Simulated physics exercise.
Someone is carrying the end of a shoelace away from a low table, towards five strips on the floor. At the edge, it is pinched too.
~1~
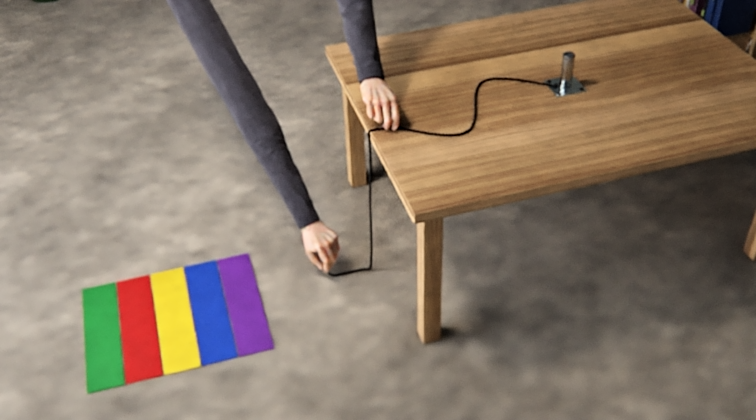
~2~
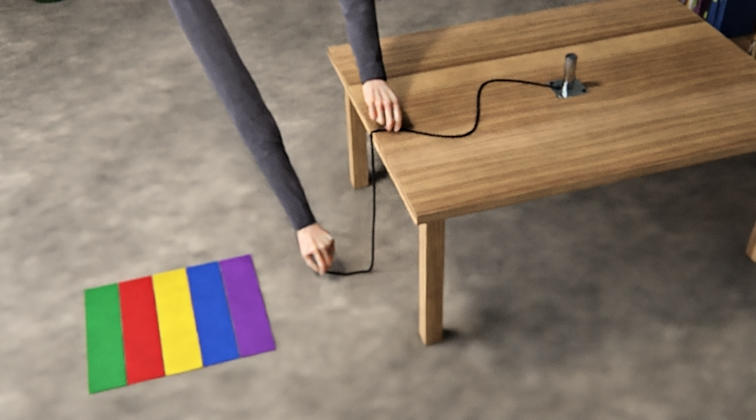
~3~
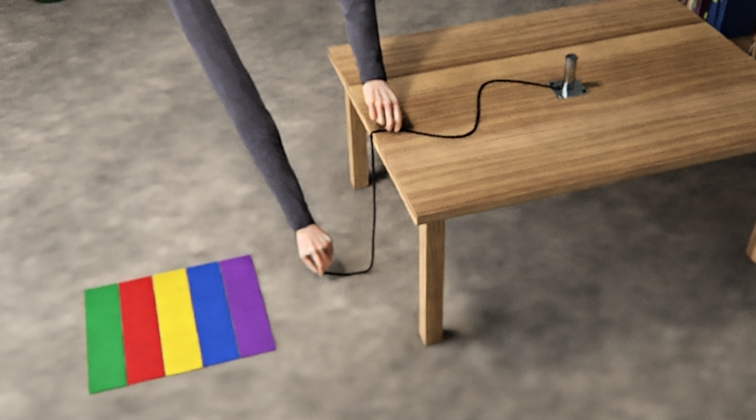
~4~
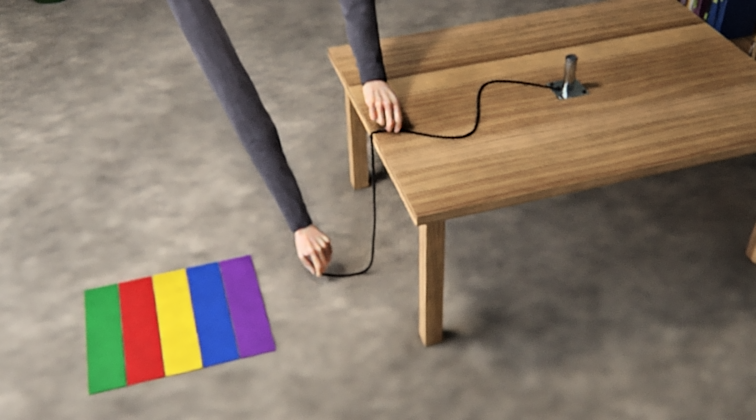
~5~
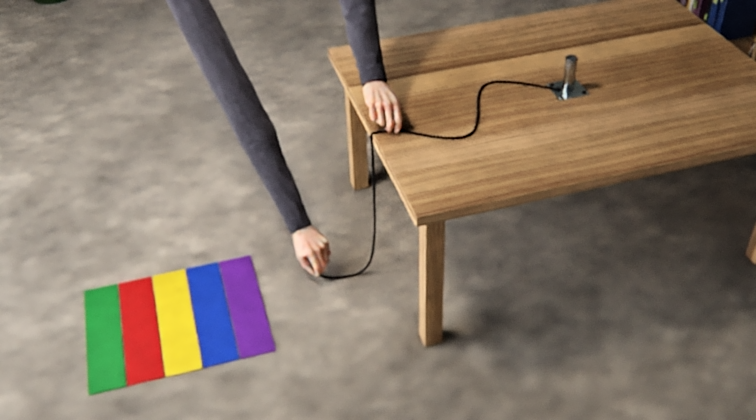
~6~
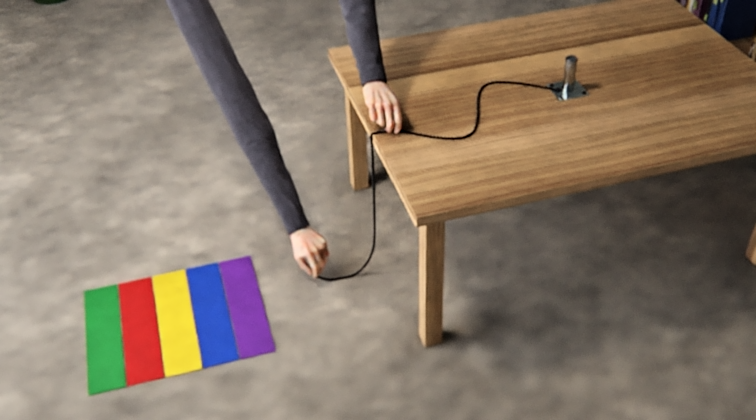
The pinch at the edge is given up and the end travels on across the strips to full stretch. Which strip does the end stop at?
The red one.
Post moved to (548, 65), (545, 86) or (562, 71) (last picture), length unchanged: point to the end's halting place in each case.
Roughly (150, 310), (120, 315) and (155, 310).
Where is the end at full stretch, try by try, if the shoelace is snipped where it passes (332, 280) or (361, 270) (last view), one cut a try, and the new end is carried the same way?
The pixels are (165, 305) and (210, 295), in that order.
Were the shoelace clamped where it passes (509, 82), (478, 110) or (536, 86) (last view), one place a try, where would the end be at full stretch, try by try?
For the three tries you'd see (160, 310), (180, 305) and (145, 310).
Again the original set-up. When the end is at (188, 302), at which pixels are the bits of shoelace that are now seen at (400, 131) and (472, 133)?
Taking them in turn, (360, 170) and then (403, 123).
Soon after, end near (188, 302); over yellow.
After that, end near (156, 309); over yellow.
At the stop, end near (137, 313); over red. It gets as far as the red strip.
